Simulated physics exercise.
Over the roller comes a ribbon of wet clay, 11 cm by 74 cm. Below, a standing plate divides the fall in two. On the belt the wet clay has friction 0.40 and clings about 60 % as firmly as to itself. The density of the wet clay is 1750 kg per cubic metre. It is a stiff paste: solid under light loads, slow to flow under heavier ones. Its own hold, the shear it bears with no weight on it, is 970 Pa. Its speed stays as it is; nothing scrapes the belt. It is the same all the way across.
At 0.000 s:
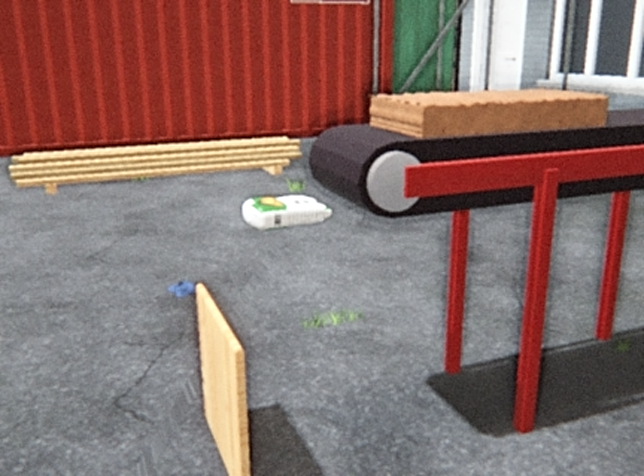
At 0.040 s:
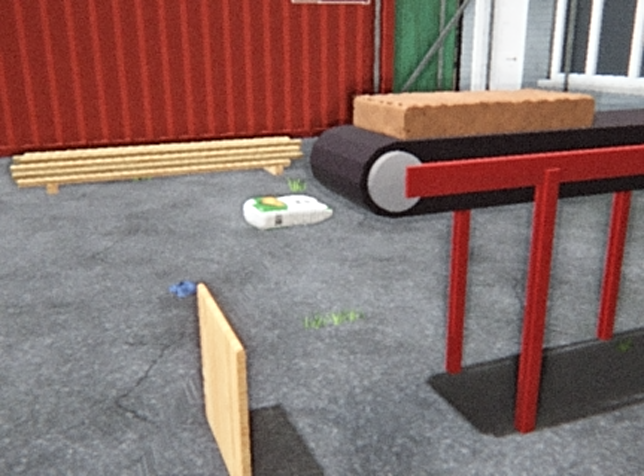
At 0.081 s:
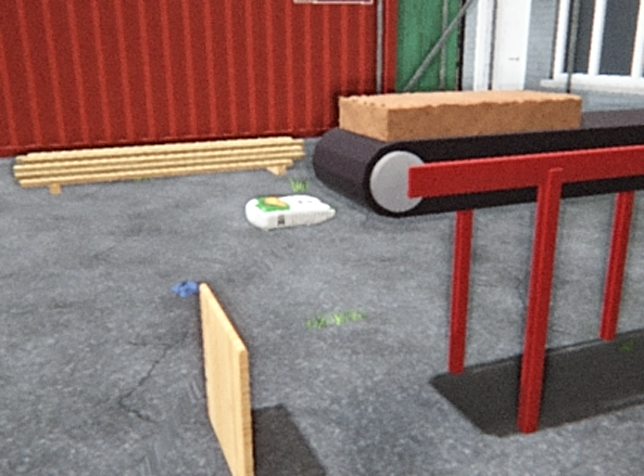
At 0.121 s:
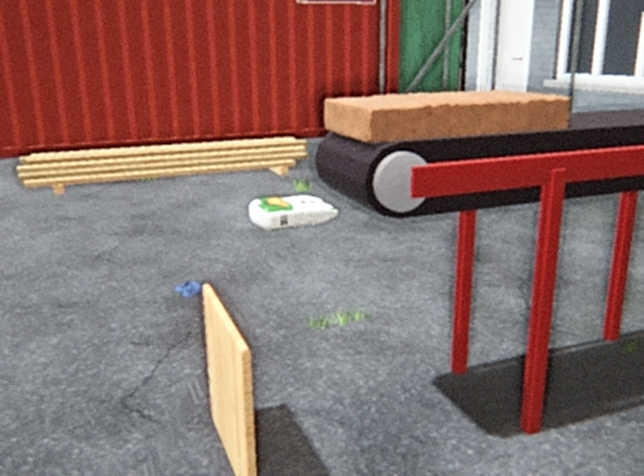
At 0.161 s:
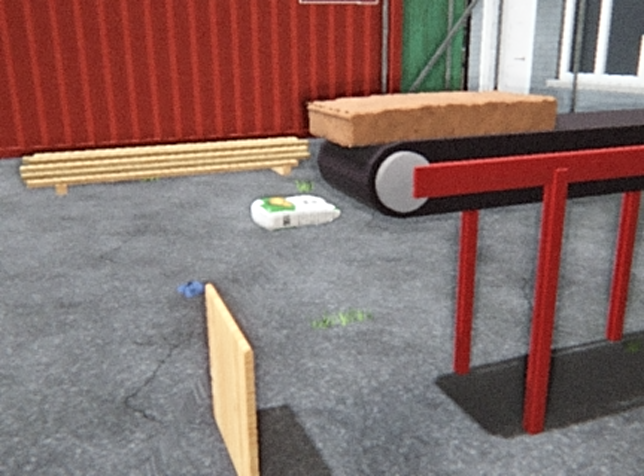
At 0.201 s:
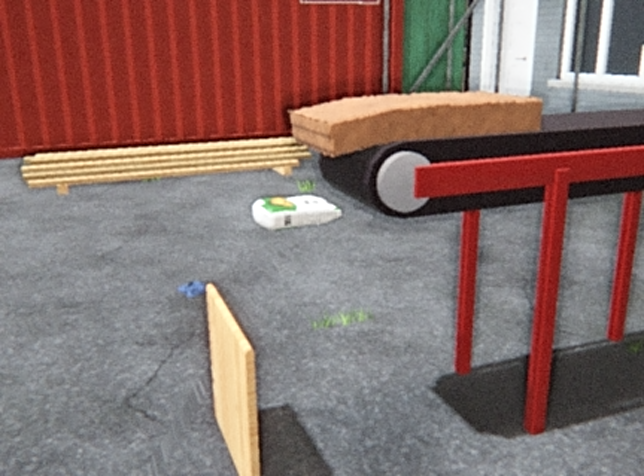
In a paved yard before a red corrugated wall, a thick orange-brown slab of clay rides left along a dark conveyor belt on red legs, above and to the right of an upright wooden board. Its leading end passes over the end roller and juts beyond it, then the slab bends slightly, its front tilting down.
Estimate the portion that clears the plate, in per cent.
Expect roughly 84 %.
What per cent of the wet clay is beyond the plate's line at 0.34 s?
Some 0 per cent.
By 0.34 s, 0 % is beyond the plate's line.
By 0.51 s, 27 % is beyond the plate's line.
By 0.68 s, 57 % is beyond the plate's line.
By 0.84 s, 84 % is beyond the plate's line.
By 1.97 s, at the end, 84 % is beyond the plate's line.
